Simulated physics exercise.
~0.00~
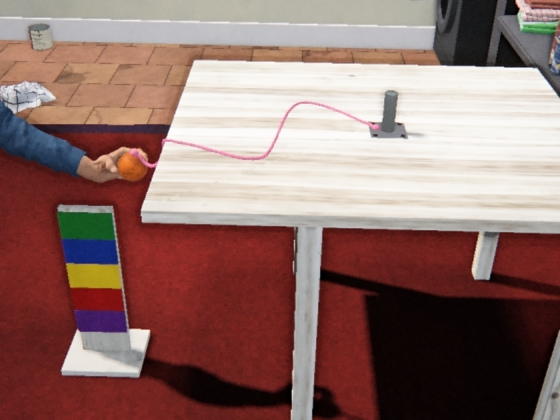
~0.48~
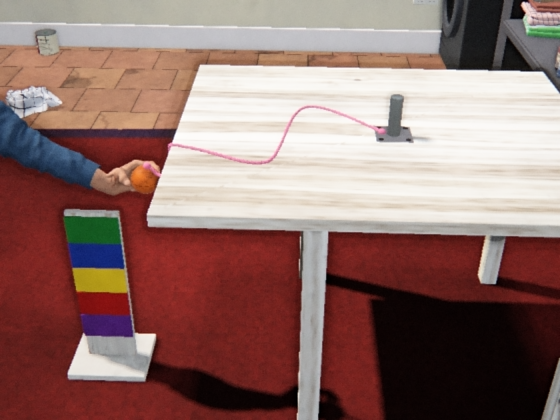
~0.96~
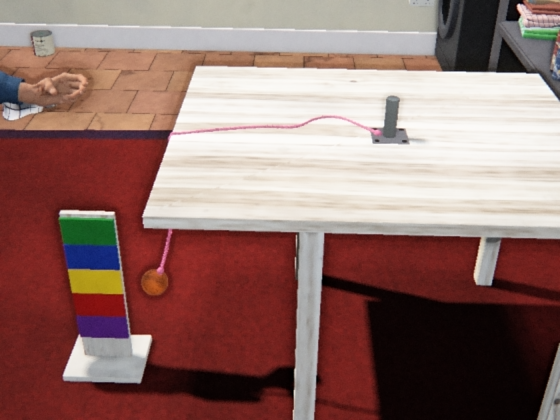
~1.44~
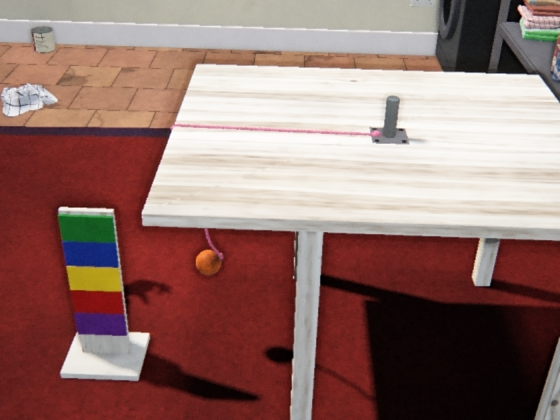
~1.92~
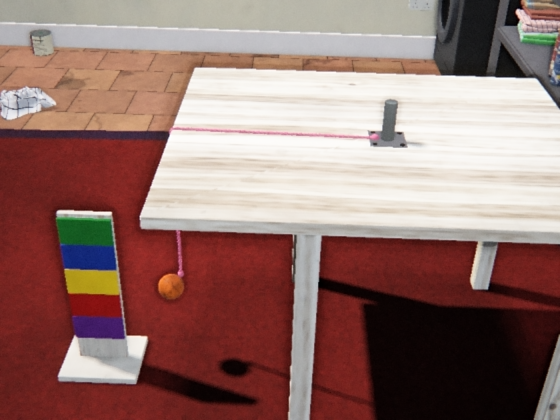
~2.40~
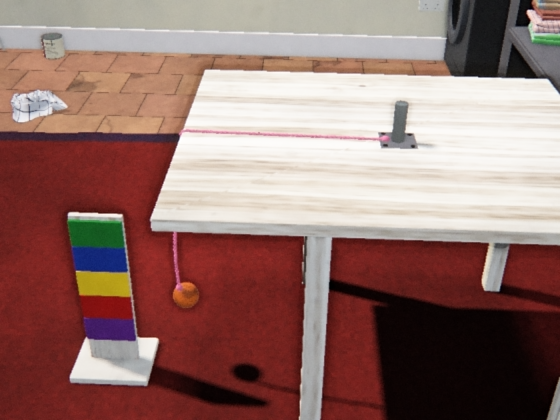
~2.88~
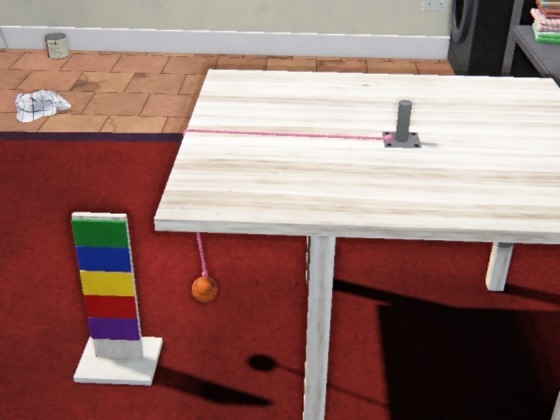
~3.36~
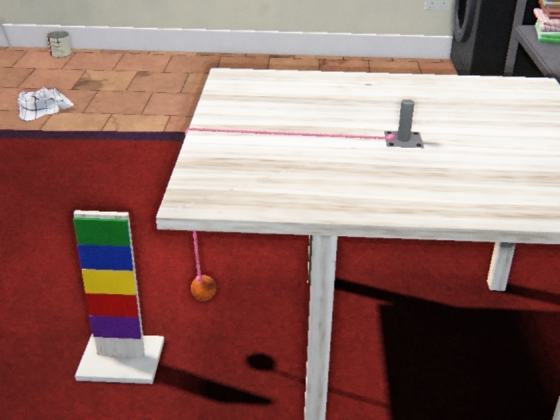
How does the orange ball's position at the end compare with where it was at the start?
It starts in the hand just left of the table, near the height of the tabletop. By the end it hangs lower and further right, below the table's edge on the cord.
